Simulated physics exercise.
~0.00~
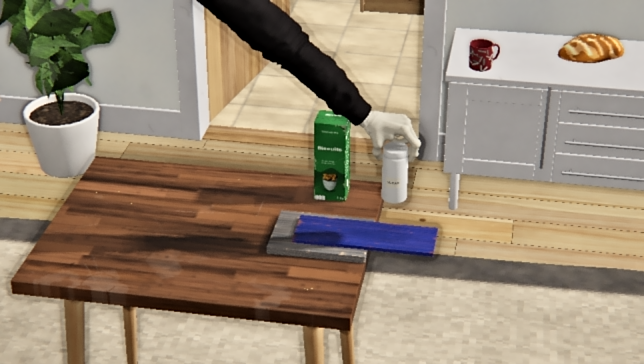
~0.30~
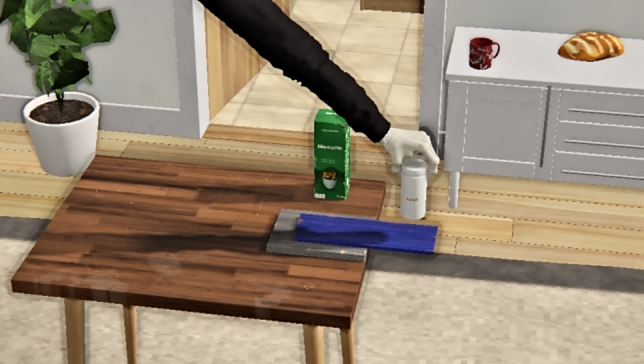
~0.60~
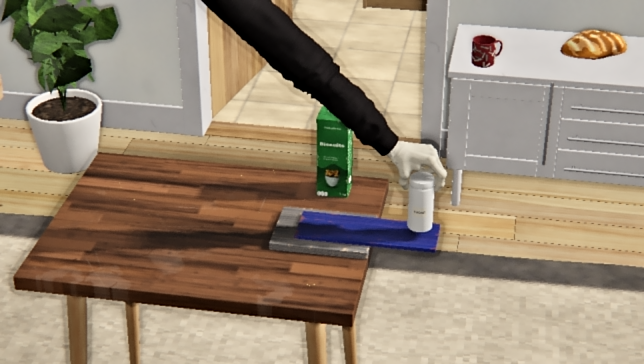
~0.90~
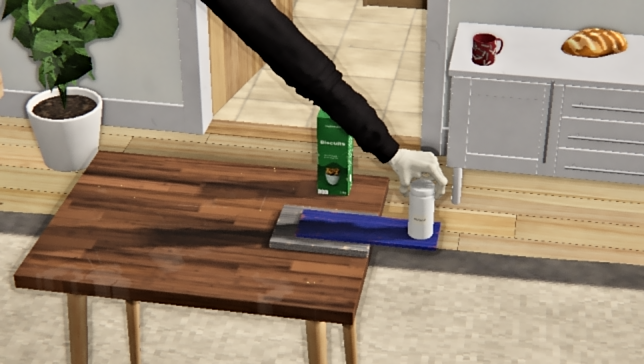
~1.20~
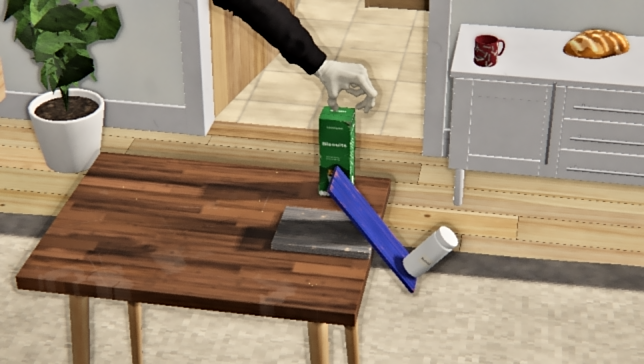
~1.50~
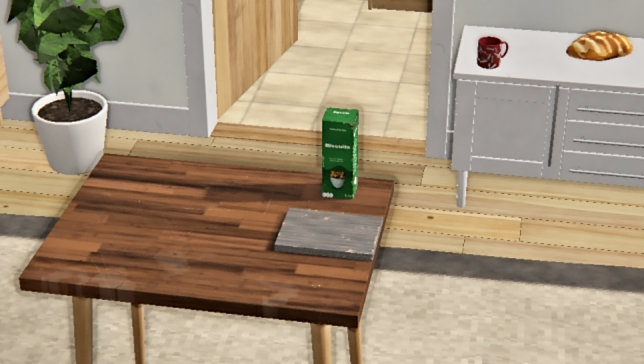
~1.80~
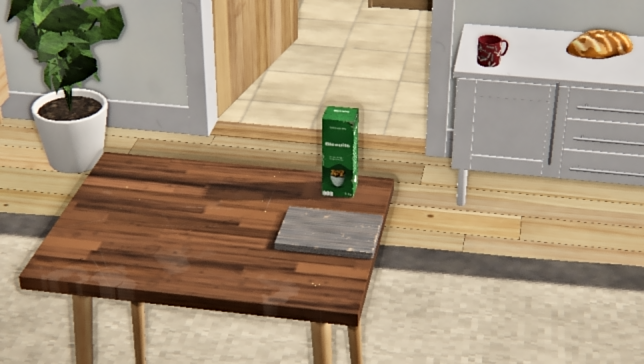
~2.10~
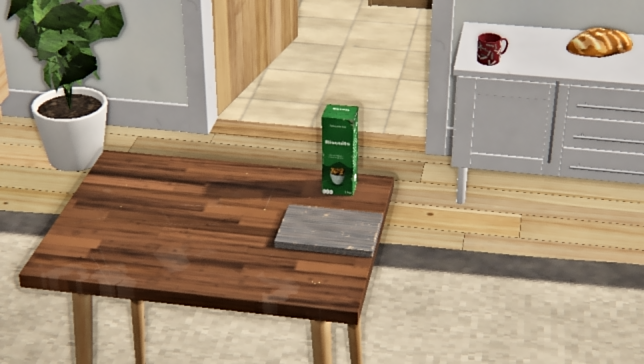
At a wooden table, a hand releases a white jar on an overhanging blue board; both fall.
